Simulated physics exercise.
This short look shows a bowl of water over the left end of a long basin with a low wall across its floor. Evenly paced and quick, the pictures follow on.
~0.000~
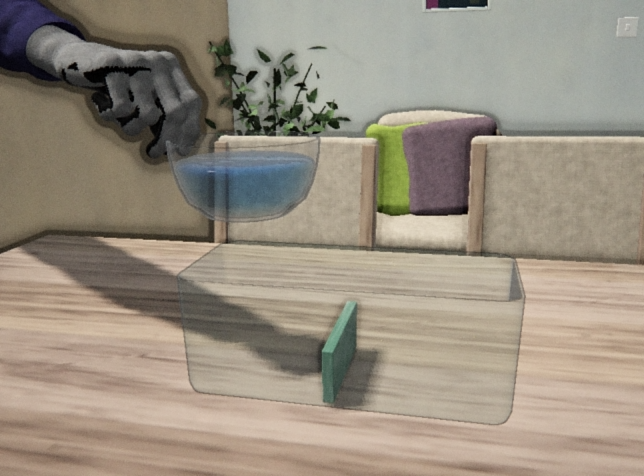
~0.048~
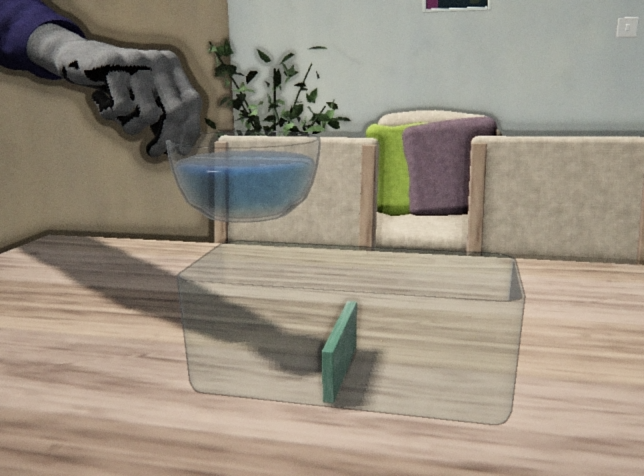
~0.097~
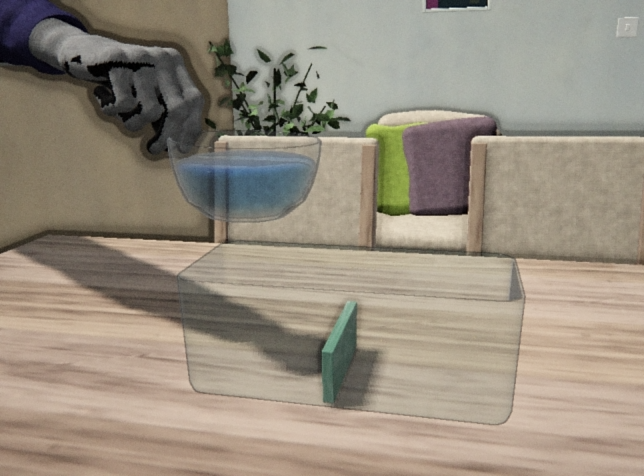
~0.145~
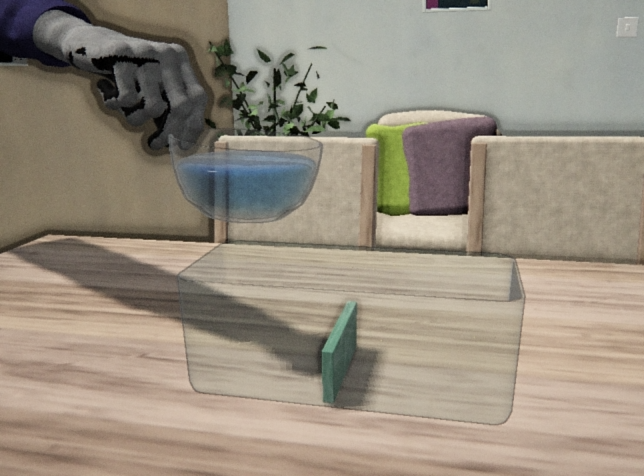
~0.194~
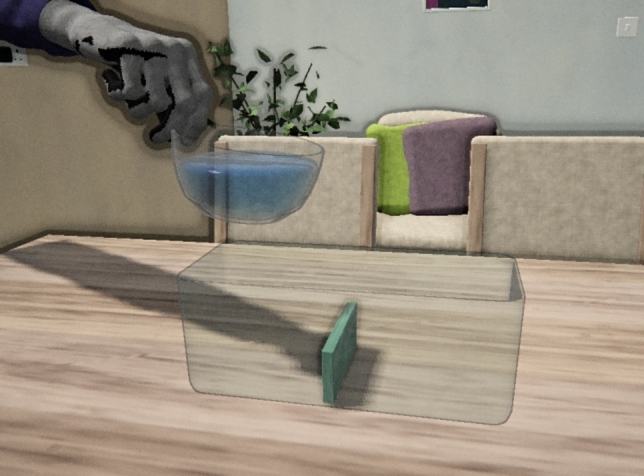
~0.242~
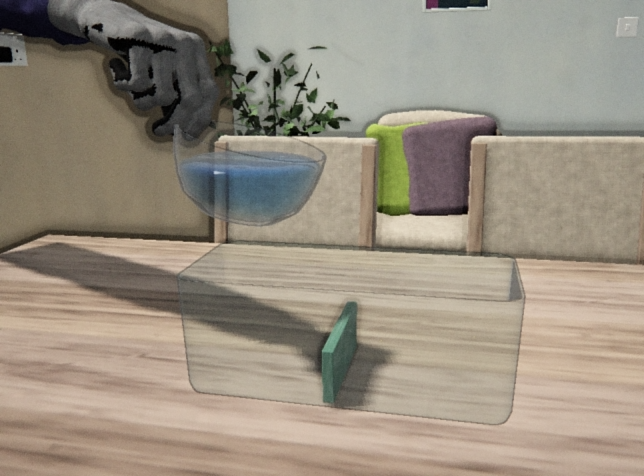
The video shows a gray hand holding a clear bowl of blue water above the left end of a long transparent basin with a low green wall inside, gradually tilting the bowl slightly to the right.
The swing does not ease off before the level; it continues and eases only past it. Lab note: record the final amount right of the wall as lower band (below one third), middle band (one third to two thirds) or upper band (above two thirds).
I expect the share right of the wall to be beyond two thirds.
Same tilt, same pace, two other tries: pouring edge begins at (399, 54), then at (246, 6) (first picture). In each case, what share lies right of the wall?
95 % and 40 %.
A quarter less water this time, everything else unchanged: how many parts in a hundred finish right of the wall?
Estimated share: Around 65 %.
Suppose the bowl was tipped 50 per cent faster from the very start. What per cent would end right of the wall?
Somewhere near 70 percent.
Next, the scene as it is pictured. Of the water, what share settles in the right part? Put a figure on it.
Roughly 75 %.
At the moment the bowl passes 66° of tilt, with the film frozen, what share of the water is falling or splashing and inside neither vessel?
Around 30 in a hundred, more or less.
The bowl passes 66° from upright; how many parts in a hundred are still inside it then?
55 per cent, approximately.
A moment on, the bowl is tipped part way and 55 per cent is still to pour, 0 is left of the wall and 17 right of it.
Next, the bowl is tipped on its side and 9 per cent is still to pour, 12 is left of the wall and 74 right of it.
Then the bowl is tipped on its side and 0 per cent is still to pour, 22 is left of the wall and 77 right of it.
Later the bowl is tipped on its side and 0 per cent is still to pour, 23 is left of the wall and 77 right of it.
In the end 23 per cent lies left of the wall, 77 right of it and 0 outside.
